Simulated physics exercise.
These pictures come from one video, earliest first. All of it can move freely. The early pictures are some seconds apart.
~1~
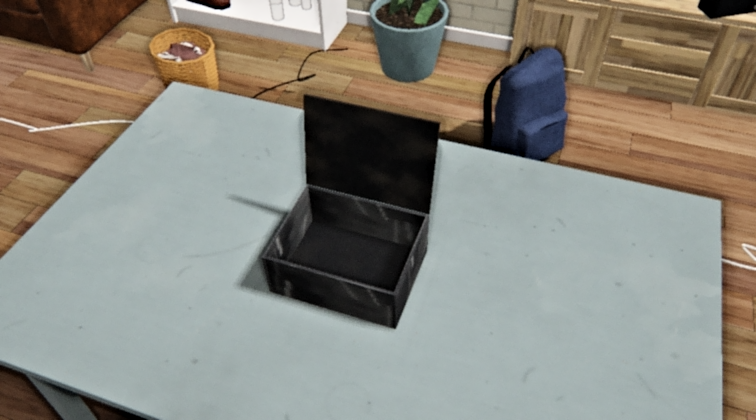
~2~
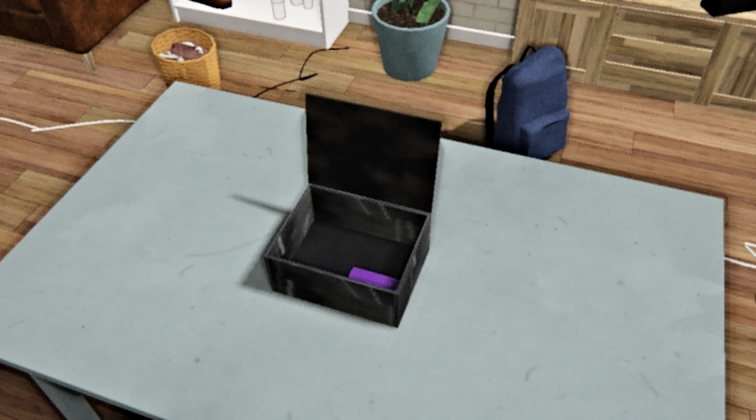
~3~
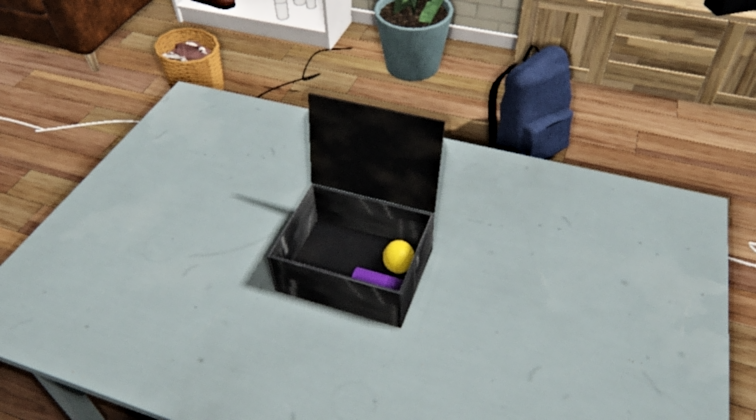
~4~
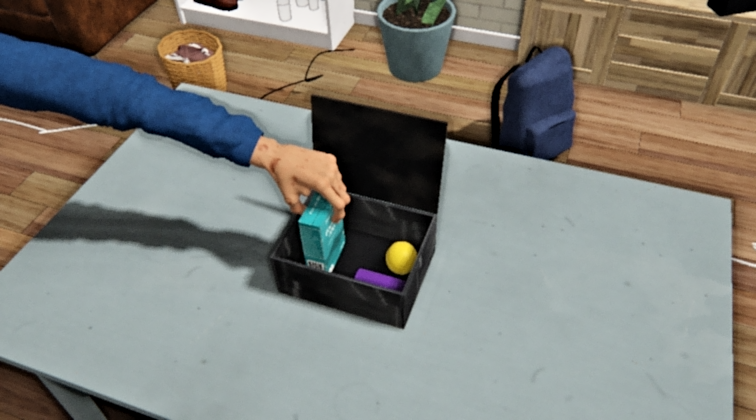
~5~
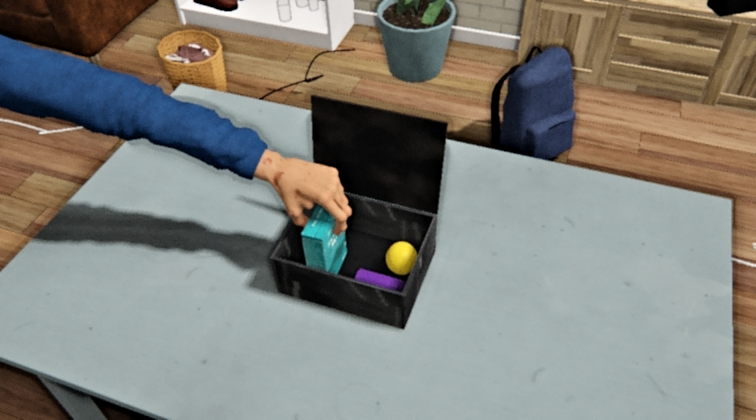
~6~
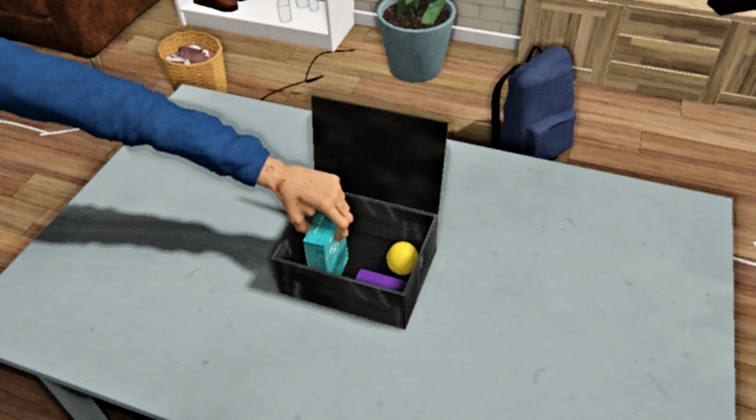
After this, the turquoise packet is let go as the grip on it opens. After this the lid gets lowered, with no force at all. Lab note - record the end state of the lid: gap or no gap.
The lid stays off the edge.
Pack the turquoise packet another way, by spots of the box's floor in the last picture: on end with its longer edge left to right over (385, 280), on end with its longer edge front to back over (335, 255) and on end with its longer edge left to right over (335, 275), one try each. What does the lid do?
At first it fails to shut, the second time it fails to shut, and the third time it fails to shut.
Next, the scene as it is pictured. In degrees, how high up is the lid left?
I'd put it at roughly 30°.
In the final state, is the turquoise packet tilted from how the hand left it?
As it turns out, it keeps its original angle.
Then, 1.20 s on from there, lid starting down.
Then, 1.50 s on from there, lid 66° above the rim.
Then, 1.80 s on from there, lid 34° above the rim.
In the end, lid 32° above the rim; all 3 unmoved. At the end, from the last picture's camera, turquoise packet near (327, 250).
